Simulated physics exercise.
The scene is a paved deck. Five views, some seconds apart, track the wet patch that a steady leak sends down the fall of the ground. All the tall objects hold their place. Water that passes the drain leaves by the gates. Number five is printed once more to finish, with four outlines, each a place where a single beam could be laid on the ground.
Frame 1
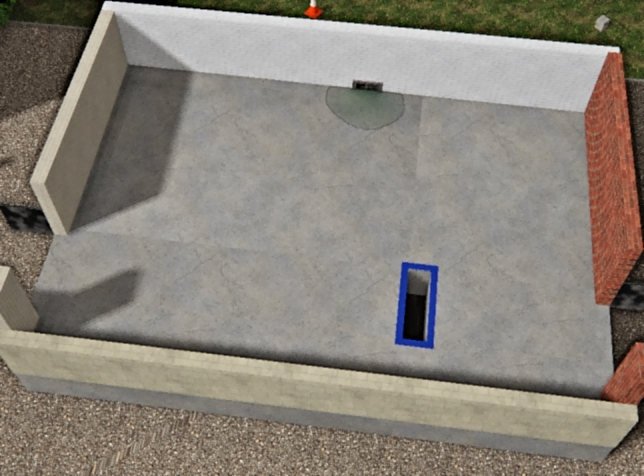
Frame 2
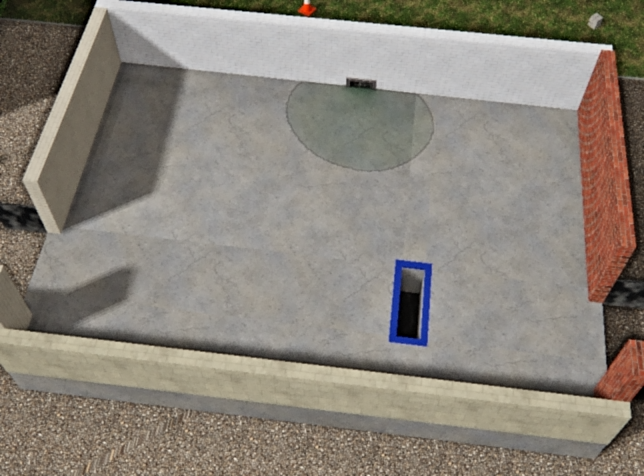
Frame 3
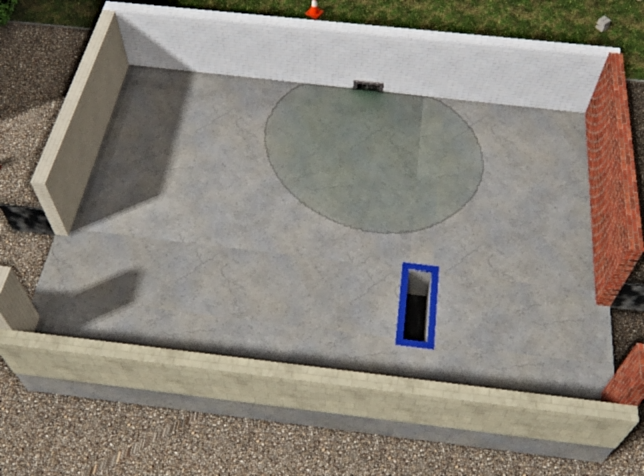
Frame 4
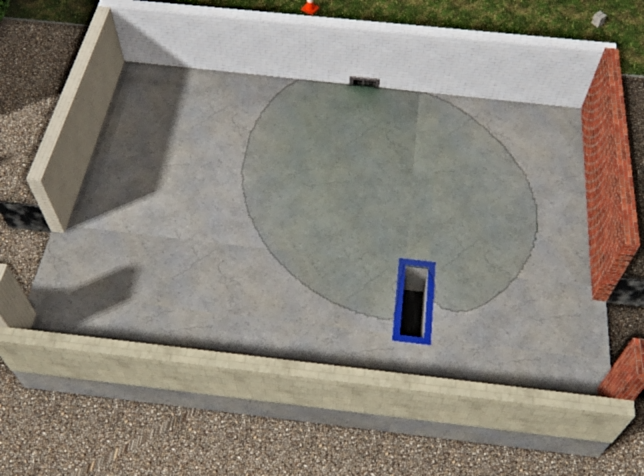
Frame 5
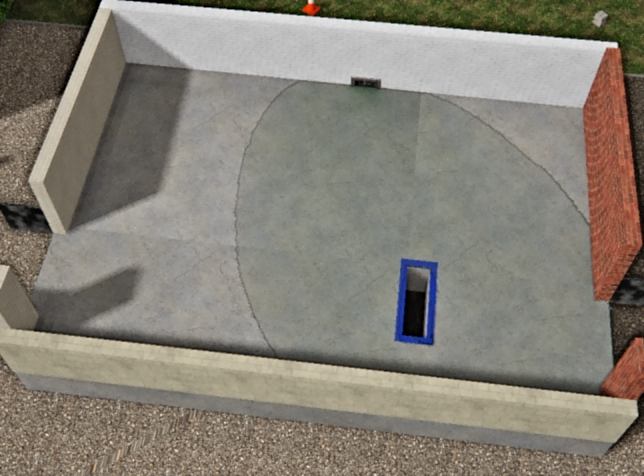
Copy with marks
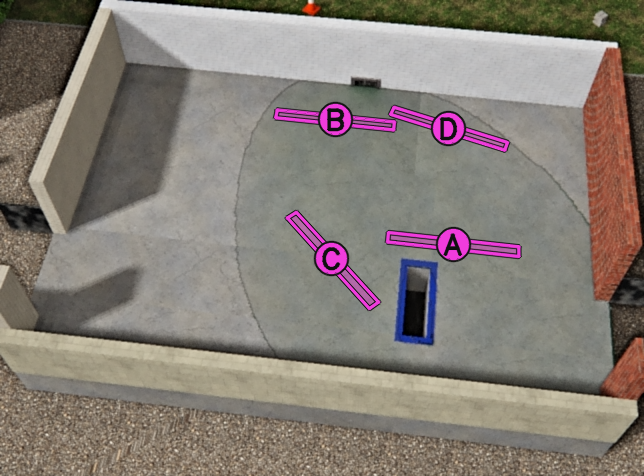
At first, a small patch of water lies below an outlet in the white back wall of a walled paved deck. The water spreads forward and sideways across the paving, reaches the blue-edged drain pit, then surrounds it and extends to the front wall and the right side, leaving the left paving dry.
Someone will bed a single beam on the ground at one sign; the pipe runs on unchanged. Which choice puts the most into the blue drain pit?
It is C.
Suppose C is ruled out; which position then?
D it is.
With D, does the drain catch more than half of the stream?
No.
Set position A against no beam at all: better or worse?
Position A is worse.
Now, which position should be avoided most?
The answer is B.
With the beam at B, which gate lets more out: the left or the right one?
The right gate.
On the marked copy, A from (388, 237) to (518, 251); B from (276, 113) to (394, 125); C from (291, 215) to (373, 305); D from (392, 110) to (506, 146).
Choosing A, about 21 % of the stream runs into the blue drain pit, about 79 % out by the gates.
Choosing B, about 14 % of the stream runs into the blue drain pit, about 84 % out by the gates.
Choosing C, about 43 % of the stream runs into the blue drain pit, about 57 % out by the gates.
Choosing D, about 28 % of the stream runs into the blue drain pit, about 72 % out by the gates.
